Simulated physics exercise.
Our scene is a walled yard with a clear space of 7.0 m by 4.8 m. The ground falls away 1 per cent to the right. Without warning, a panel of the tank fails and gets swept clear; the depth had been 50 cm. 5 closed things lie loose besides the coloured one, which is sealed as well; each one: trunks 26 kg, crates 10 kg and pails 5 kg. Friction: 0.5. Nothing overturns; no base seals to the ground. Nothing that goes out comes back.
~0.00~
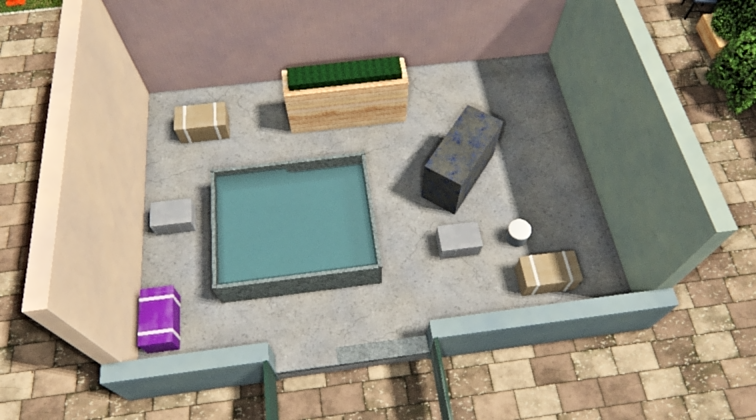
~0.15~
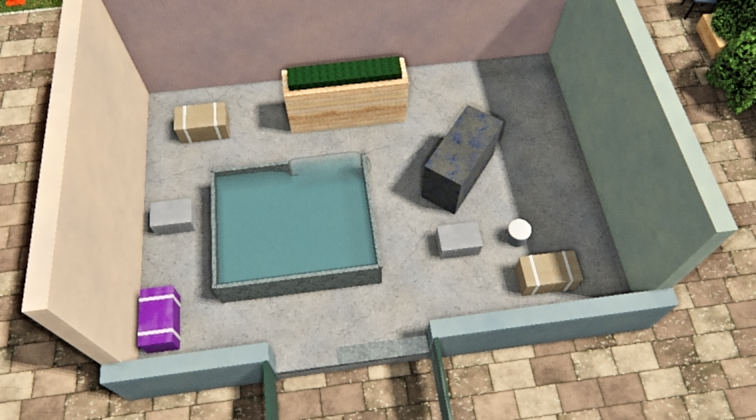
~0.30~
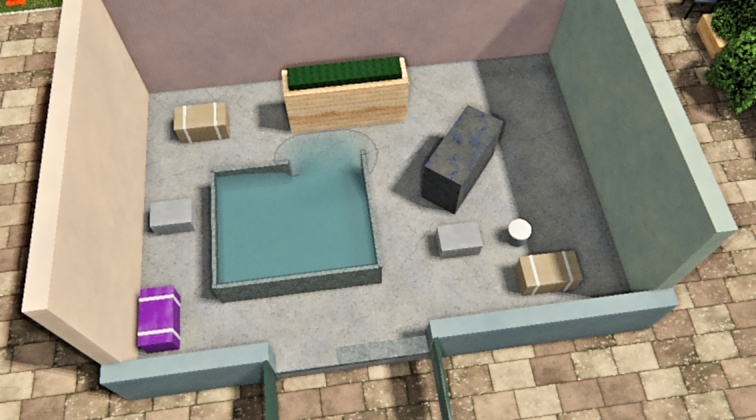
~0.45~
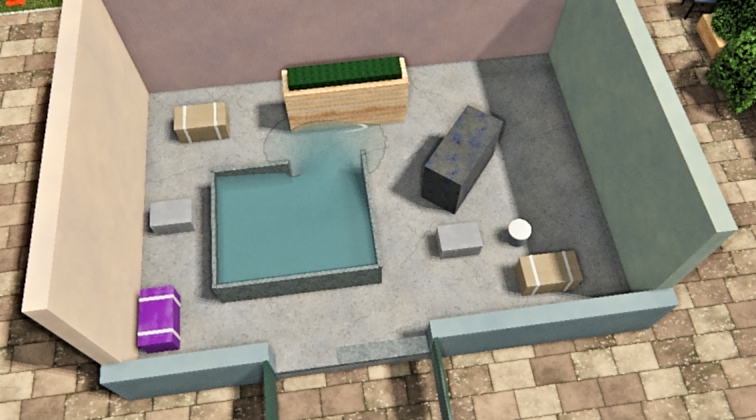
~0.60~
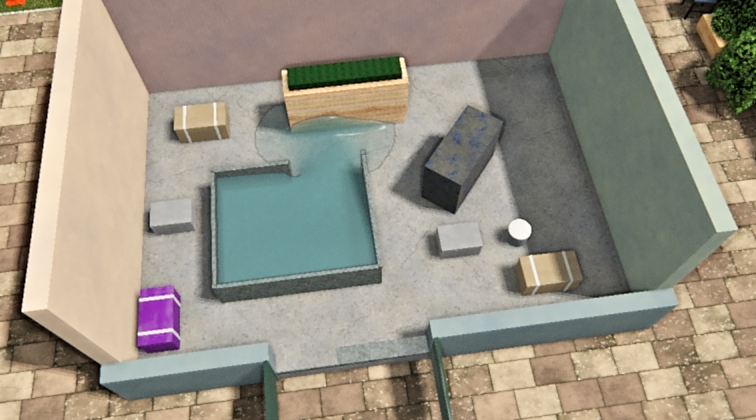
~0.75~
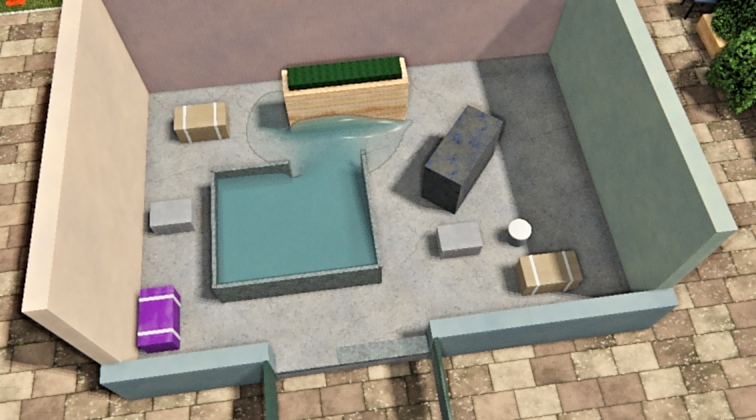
Water poured out through a gap that opened in the back wall of a square tank in a walled yard, spreading thinly toward the wooden planter while the purple trunk and other boxes stayed put.
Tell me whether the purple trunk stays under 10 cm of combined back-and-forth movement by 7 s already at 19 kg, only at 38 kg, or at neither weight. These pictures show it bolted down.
Chances are it needs the bigger mass.
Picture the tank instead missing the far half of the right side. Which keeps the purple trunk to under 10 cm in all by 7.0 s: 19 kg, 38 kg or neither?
In that case the lighter mass suffices.
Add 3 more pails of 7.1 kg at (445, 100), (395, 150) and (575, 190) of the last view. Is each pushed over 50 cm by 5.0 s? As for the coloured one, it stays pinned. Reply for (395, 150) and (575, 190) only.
In that order: Farther, then not as far.
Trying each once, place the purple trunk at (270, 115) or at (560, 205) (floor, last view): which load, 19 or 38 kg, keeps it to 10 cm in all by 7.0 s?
In turn: Just the heavier works; just the heavier works.
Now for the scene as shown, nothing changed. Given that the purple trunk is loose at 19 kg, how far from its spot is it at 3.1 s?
Close to 0 centimetres.
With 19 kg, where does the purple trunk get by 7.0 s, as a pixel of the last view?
I'd put it at roughly (183, 327) in the last view.
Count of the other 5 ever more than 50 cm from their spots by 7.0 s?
That adds up to 2.
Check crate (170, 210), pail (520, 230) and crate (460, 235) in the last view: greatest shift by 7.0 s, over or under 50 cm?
Result, in sequence - exceeds the limit; within the limit; within the limit.
After 1.4 s the purple trunk would be 0 cm from its start with 19 kg and 0 cm from its start with 38 kg; 0 cm of water round it then.
After 3.1 s the purple trunk would be 0 cm from its start with 19 kg and 0 cm from its start with 38 kg; 0 cm of water round it then.
After 4.9 s the purple trunk would be 8 cm from its start with 19 kg and 0 cm from its start with 38 kg; 5 cm of water round it then.
After 7.0 s the purple trunk would be 43 cm from its start with 19 kg and 0 cm from its start with 38 kg; 6 cm of water round it then.
